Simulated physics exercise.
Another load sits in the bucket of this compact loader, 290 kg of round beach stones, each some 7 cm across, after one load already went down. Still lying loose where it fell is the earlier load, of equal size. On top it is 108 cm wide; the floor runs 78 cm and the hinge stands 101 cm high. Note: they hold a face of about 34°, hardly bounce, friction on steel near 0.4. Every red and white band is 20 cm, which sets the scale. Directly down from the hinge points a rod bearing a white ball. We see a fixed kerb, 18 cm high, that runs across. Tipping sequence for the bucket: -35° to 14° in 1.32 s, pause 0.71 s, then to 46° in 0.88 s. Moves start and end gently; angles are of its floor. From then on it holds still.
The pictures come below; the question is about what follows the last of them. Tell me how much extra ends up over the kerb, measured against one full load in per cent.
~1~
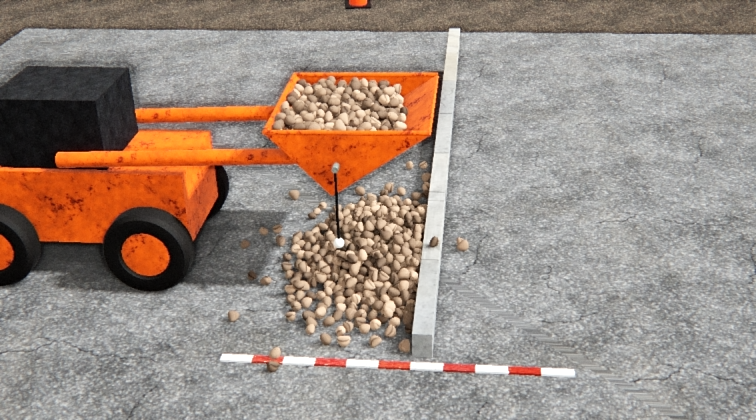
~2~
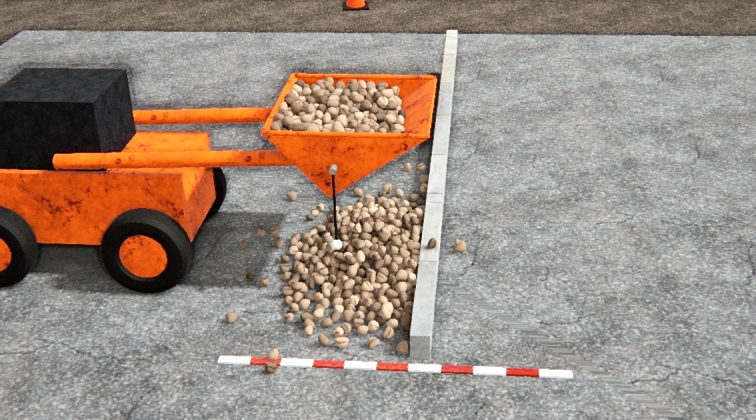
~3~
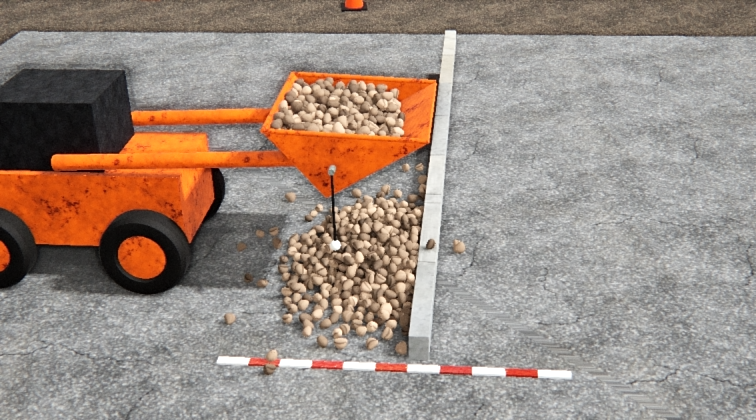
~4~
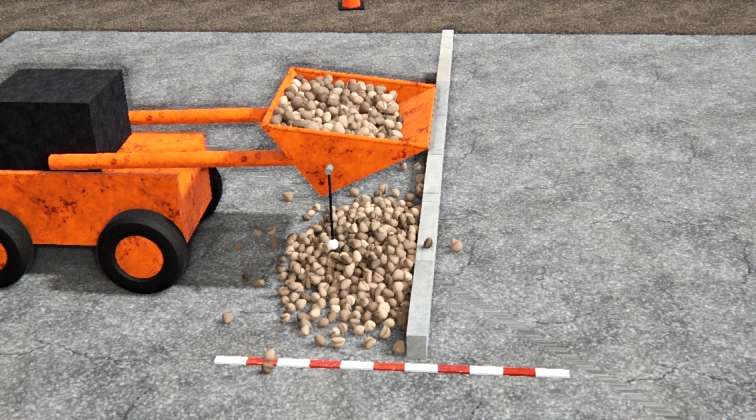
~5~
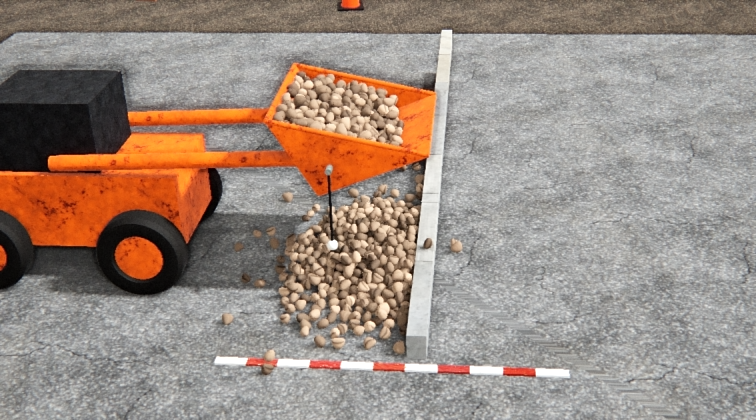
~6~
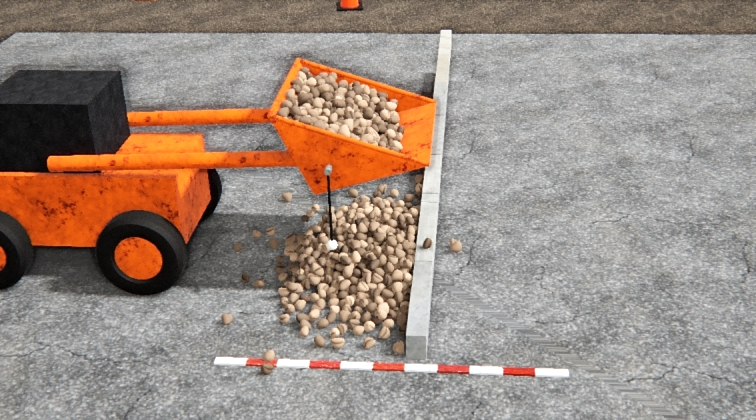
The extra comes to about 77 percent of a load.
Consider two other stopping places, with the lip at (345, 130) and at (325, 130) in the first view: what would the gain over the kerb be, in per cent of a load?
I'd say close to 5 per cent for one and close to 0 per cent for the other, in that order.
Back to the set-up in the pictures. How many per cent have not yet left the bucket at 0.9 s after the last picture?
Reading: Near 90 % of the load.
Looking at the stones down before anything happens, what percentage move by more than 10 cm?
I'd say roughly 0 per cent of them.
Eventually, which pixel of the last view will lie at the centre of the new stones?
Their middle is at about (461, 252).
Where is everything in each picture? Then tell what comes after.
The bucket is at -35°, its lip at (430, 134); the top of the load is at (338, 93). The earlier load is highest near (381, 229), 21 cm above ground level, 100 % on this side of the kerb, in the first frame.
Lip at (428, 137), floor tilted -34°, highest stones at (322, 94), in the second frame.
Lip at (428, 142), floor tilted -31°, highest stones at (307, 93), in the third frame.
Lip at (428, 147), floor tilted -27°, highest stones at (301, 88), in the fourth frame.
Lip at (429, 155), floor tilted -22°, highest stones at (304, 85), in the fifth frame.
The bucket is at -17°, its lip at (429, 165); the top of the load is at (305, 81), in the sixth frame.
Then, 0.4 s after the last picture the floor is at 6°; in per cent of one load, 100 in the bucket, 100 on this side of the kerb; the foremost stones are at (424, 267).
Then, 0.9 s after the last picture the floor is at 14°; in per cent of one load, 90 in the bucket, 103 on this side of the kerb, 7 over the kerb; the foremost stones are at (454, 220).
Then, 2.8 s after the last picture the floor is at 46°; in per cent of one load, 0 in the bucket, 122 on this side of the kerb, 78 over the kerb; the foremost stones are at (600, 259).
Then, 5.3 s after the last picture the floor is at 46°; in per cent of one load, 0 in the bucket, 122 on this side of the kerb, 78 over the kerb; the foremost stones are at (600, 259). Net gain over the kerb, 77.
